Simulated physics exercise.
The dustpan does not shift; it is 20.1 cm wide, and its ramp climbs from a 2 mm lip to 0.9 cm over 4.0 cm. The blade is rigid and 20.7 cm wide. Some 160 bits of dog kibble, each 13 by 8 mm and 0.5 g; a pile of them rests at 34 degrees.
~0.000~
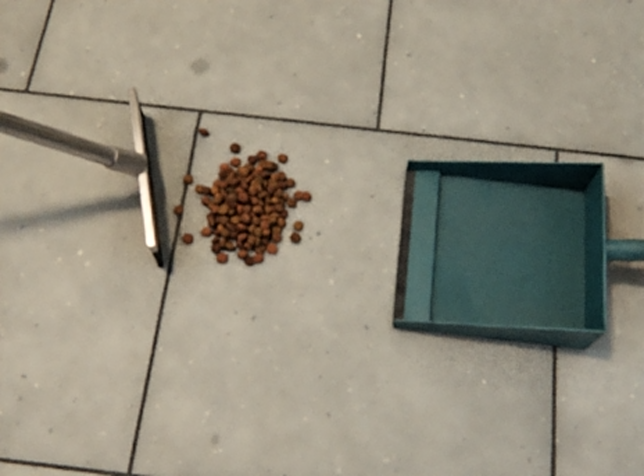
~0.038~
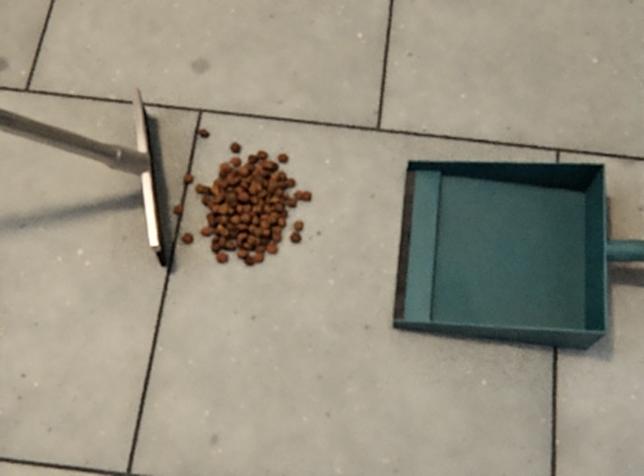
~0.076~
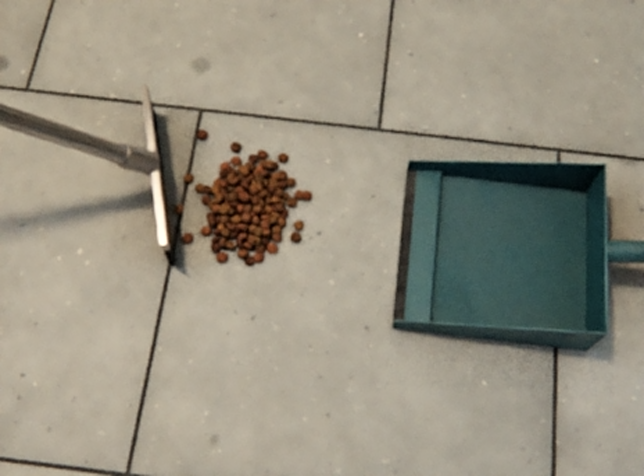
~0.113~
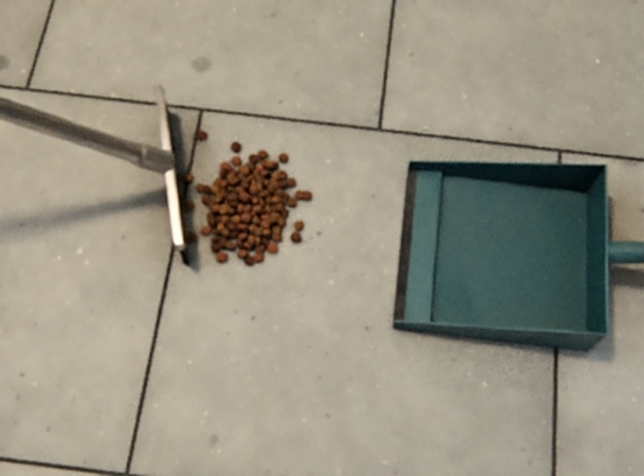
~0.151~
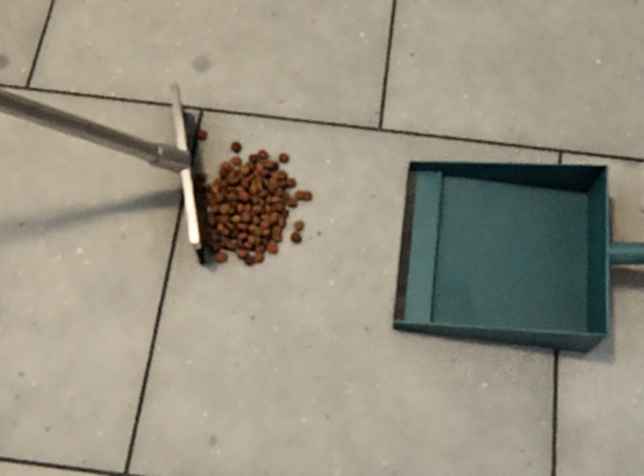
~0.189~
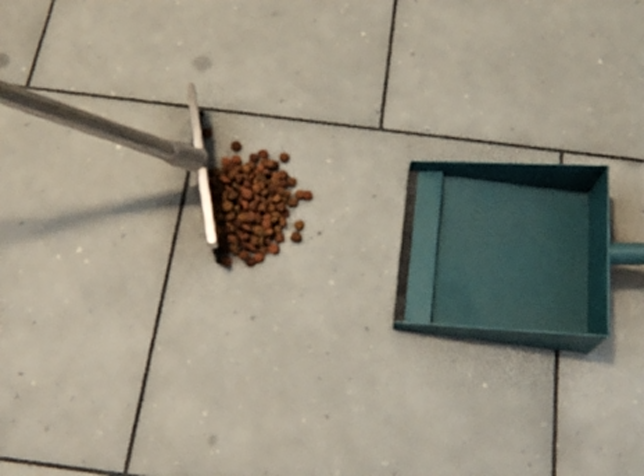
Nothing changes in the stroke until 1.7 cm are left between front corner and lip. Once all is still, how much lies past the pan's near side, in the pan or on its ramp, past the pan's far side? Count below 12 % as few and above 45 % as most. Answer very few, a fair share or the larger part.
Past the pan's near side: Very few; in the pan or on its ramp: A fair share; past the pan's far side: A fair share.
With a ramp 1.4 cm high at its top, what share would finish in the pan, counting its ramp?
Then about 15 per cent.
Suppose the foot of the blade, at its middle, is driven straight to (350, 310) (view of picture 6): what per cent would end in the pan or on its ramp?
Some 0 per cent.
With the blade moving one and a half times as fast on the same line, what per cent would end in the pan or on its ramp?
It would be near 25 per cent.
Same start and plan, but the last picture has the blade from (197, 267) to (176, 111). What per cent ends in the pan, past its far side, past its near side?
Pan 0, far 10, near 0.
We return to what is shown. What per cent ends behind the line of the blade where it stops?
Roughly 5 per cent.
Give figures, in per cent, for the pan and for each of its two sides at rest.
Near side 0, pan 20, far side 30.
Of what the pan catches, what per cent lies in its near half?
Some 10 per cent.
Then, at 0.39 s, middle of the blade 14 cm from the lip; 0 % over the lip, far side 10 %, near side 0 %.
After 0.53 s, middle of the blade 8 cm from the lip; 0 % over the lip, far side 20 %, near side 0 %.
After 0.79 s, middle of the blade 5 cm from the lip; 25 % over the lip, far side 30 %, near side 0 %.
At rest (1.2 s), near side 0 %, pan 20 %, far side 30 %, in front of the lip or behind the blade 50 %.
